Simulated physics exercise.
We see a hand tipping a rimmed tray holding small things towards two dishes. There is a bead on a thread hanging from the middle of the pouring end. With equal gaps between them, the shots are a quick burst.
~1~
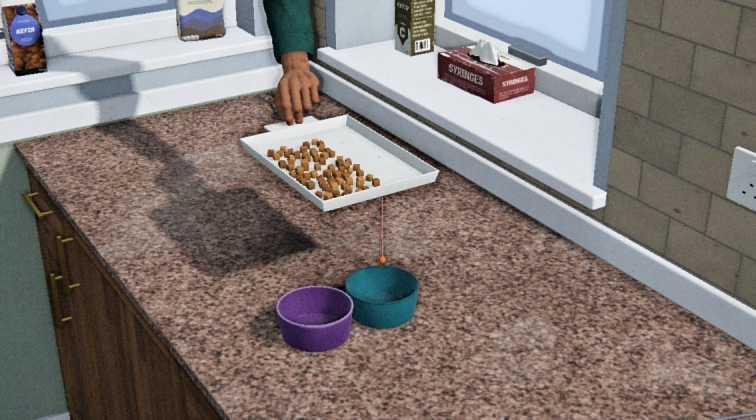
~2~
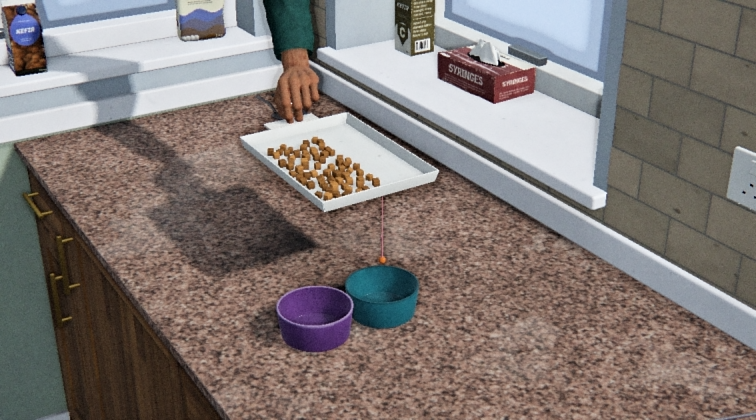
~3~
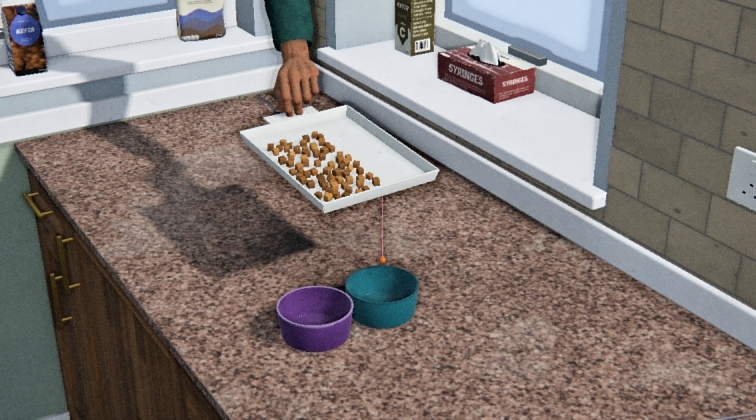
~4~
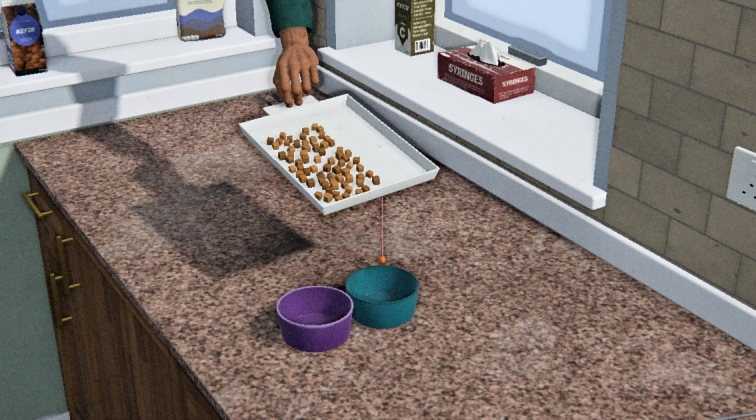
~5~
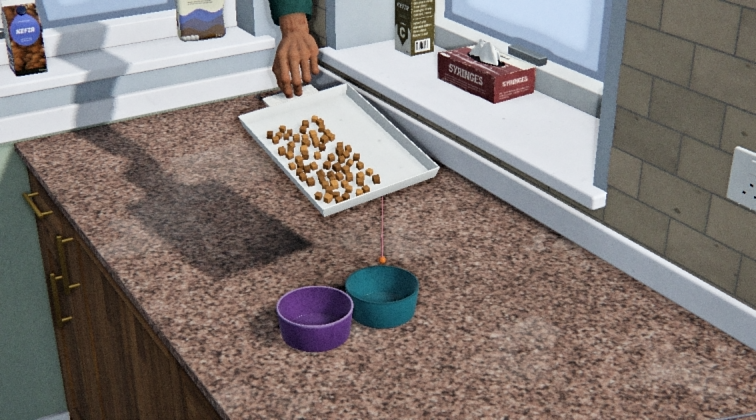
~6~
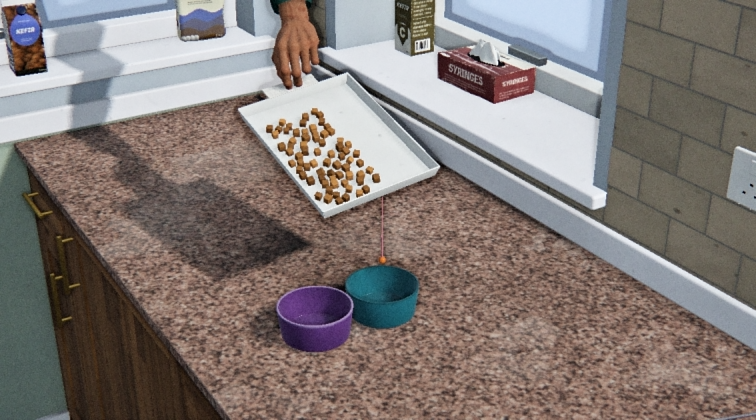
A hand gradually tilts a white tray of small brown cubes above purple and teal bowls.
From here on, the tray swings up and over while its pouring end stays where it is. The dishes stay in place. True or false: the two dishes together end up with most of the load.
True.
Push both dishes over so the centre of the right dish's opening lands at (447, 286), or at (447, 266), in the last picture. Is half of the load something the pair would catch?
Result, first setup: The minor share; second setup: The minor share.
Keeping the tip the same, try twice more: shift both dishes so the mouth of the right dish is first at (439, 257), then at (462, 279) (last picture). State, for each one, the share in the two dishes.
20 %, then 0 %.
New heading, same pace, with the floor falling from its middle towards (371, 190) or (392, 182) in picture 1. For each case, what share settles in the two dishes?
The first try gives close to 50 per cent, the second close to 20 per cent.
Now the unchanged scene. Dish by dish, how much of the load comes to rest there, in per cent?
Left dish: 50 %, right dish: 20 %.
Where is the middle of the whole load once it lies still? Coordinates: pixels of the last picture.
Around (326, 325), give or take.
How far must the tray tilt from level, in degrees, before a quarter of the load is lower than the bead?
Angle: Close to 115°.
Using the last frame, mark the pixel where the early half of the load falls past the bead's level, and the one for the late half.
Near (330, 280) and later near (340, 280).
Just after the last frame, tray tipped steeply; every one on the tray.
A moment on, tray tipped past a quarter turn; almost all on the tray; just a few in the air.
Further on, tray tipped past a quarter turn; roughly half in the left dish; roughly a quarter in the right dish; roughly a quarter outside both.
When it is over, tray tipped past a quarter turn; roughly half in the left dish; roughly a quarter in the right dish; roughly a quarter outside both.
